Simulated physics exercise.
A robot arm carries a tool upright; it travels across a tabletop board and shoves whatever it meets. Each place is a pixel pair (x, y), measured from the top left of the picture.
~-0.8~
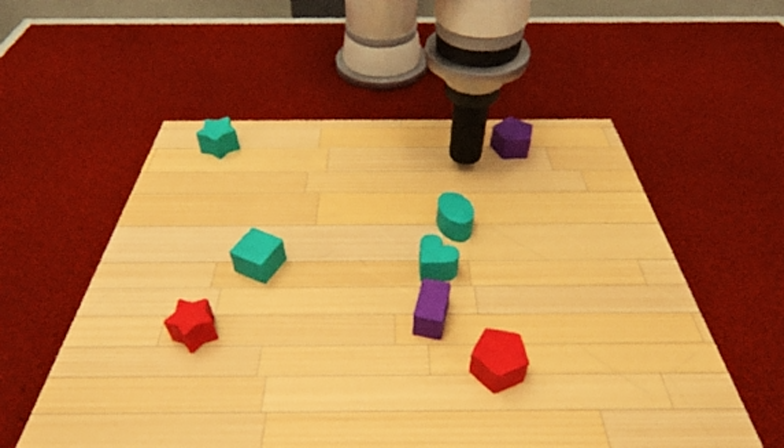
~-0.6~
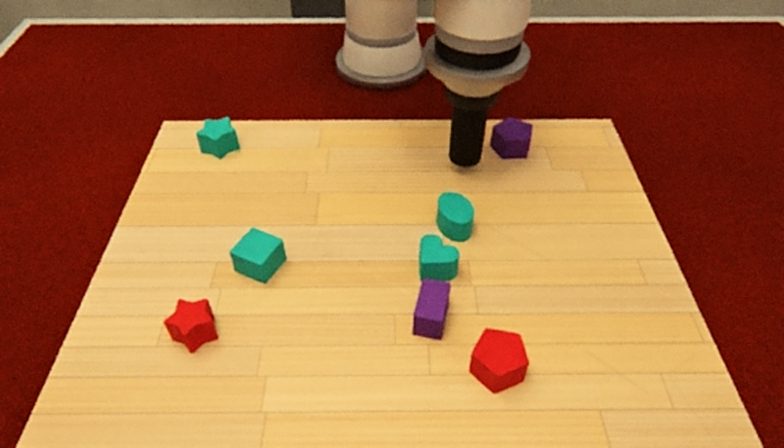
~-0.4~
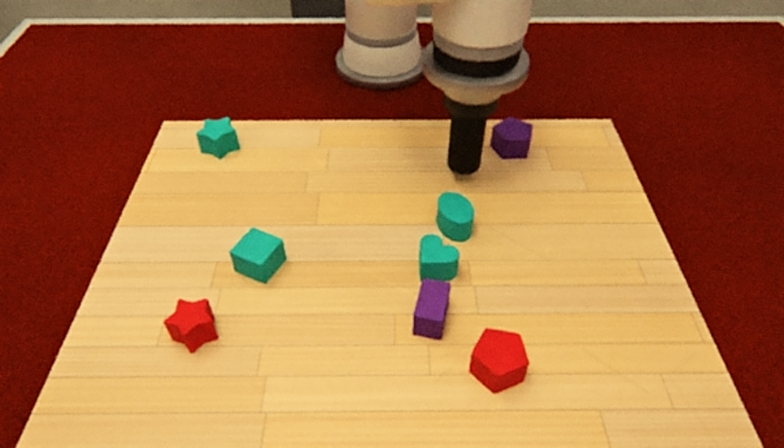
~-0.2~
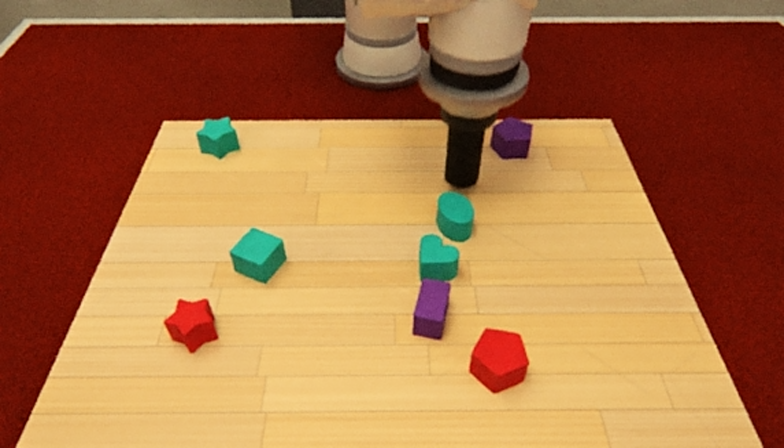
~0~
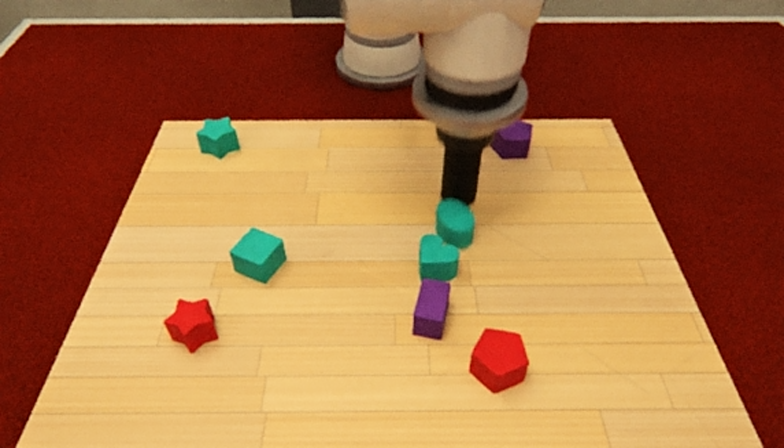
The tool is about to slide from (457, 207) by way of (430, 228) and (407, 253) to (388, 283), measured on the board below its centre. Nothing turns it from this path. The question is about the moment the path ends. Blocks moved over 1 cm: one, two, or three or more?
The number will come to 2.
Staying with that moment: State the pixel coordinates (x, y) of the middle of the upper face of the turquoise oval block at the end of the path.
Roughly at (449, 240).
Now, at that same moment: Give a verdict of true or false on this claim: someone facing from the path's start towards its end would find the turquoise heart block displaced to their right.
False - the claim does not hold.
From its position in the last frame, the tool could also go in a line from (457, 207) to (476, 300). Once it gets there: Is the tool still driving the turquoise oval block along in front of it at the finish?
I expect so.
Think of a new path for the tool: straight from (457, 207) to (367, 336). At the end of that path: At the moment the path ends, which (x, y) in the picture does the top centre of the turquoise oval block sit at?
Around (458, 257).
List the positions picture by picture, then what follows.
Tool tip (465, 155); block tops, purple oblong block (433, 299); turquoise heart block (437, 249); turquoise oval block (456, 206), in the first frame.
Tool (465, 157); blocks unchanged, in the second frame.
Tool (464, 164); blocks unchanged, in the third frame.
Tool (461, 177); blocks unchanged, in the fourth frame.
Tool (458, 197); purple oblong block (433, 299); turquoise heart block (437, 249); turquoise oval block (456, 214), in the fifth frame.
The first path, step by step. One third of the way, tool (431, 217); turquoise heart block (436, 257); turquoise oval block (449, 232), turned 60° anticlockwise.
Two thirds of the way, tool (407, 242); purple oblong block (431, 304); turquoise heart block (435, 271); turquoise oval block (449, 240), turned 90° anticlockwise.
At the end, tool (388, 273); purple oblong block (431, 304); turquoise heart block (435, 271); turquoise oval block (449, 240), turned 90° anticlockwise.
